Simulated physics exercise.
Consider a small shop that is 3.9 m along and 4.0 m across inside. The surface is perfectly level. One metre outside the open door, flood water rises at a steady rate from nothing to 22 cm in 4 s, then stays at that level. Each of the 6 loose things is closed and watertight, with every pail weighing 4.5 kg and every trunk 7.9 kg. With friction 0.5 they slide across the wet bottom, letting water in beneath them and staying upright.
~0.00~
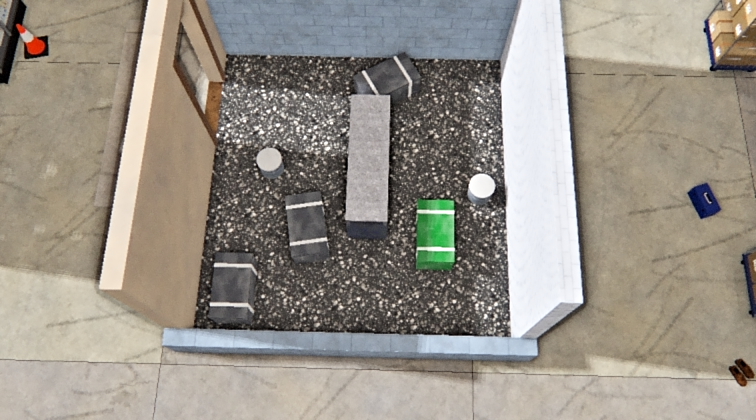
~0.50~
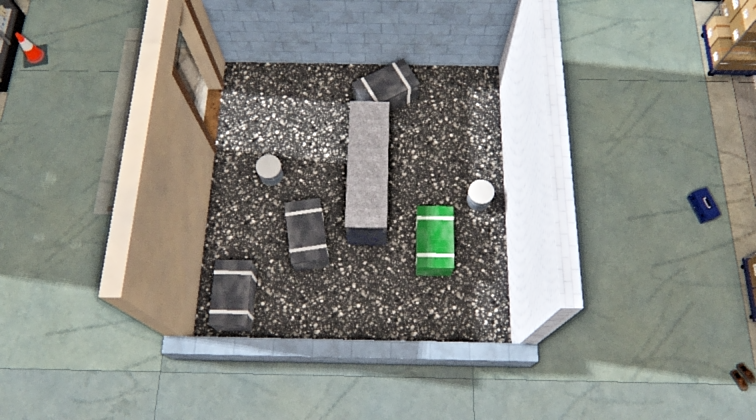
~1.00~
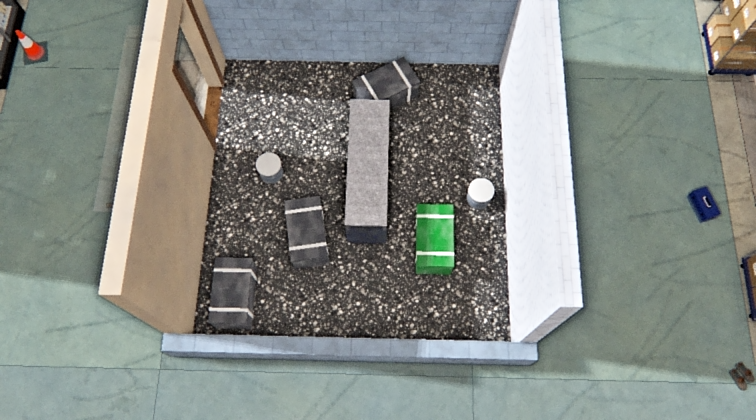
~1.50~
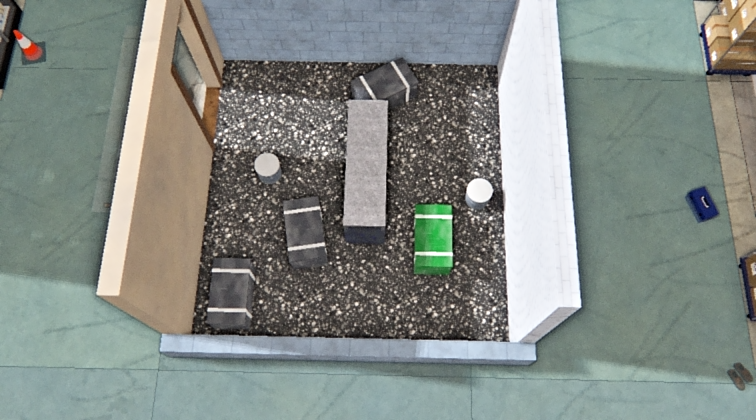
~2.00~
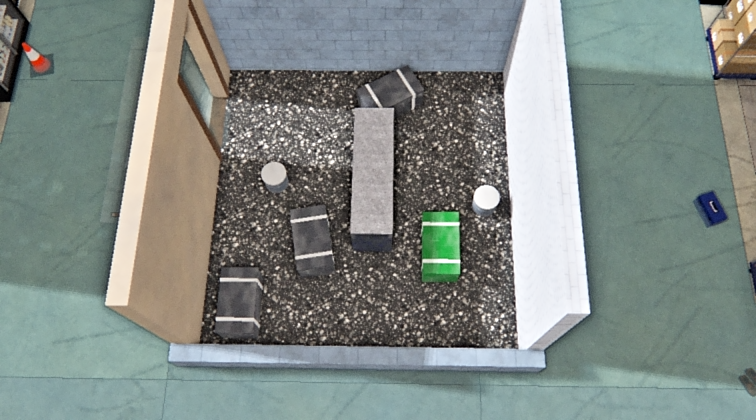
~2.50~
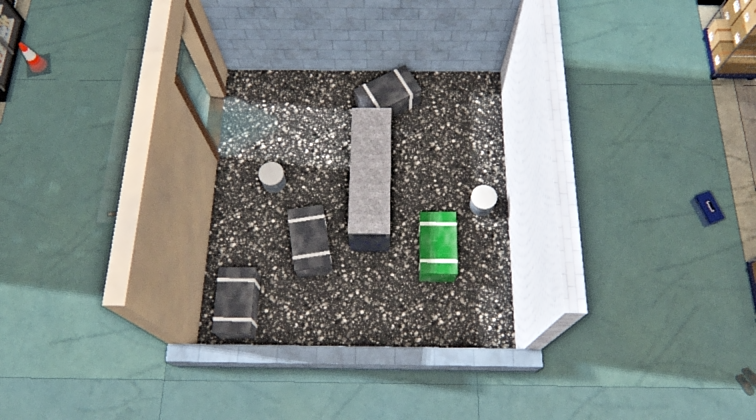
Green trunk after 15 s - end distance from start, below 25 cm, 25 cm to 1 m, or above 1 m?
Expect it to be pushed beyond a metre.
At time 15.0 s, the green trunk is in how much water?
12 cm, roughly.
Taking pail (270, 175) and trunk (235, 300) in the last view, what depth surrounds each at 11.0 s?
Depths: Near 4 cm, then near 5 cm.
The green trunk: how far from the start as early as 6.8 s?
About 0 cm out of place.
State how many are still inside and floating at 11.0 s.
Of them, 5.
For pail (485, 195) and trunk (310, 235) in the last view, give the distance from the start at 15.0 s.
The first is 250 cm from its start, the second 100 cm.
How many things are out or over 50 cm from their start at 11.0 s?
The number comes to 3.
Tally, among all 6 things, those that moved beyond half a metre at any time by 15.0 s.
Tally: 6.
After 3.5 s the green trunk is near (439, 242), 0.0 m from its start, aground; 0 afloat.
After 6.8 s the green trunk is near (439, 242), 0.0 m from its start, aground; 1 afloat.
After 11.0 s the green trunk is near (349, 277), 1.2 m from its start, afloat; 5 afloat.
After 15.0 s the green trunk is near (244, 274), 2.4 m from its start, afloat; 6 afloat.
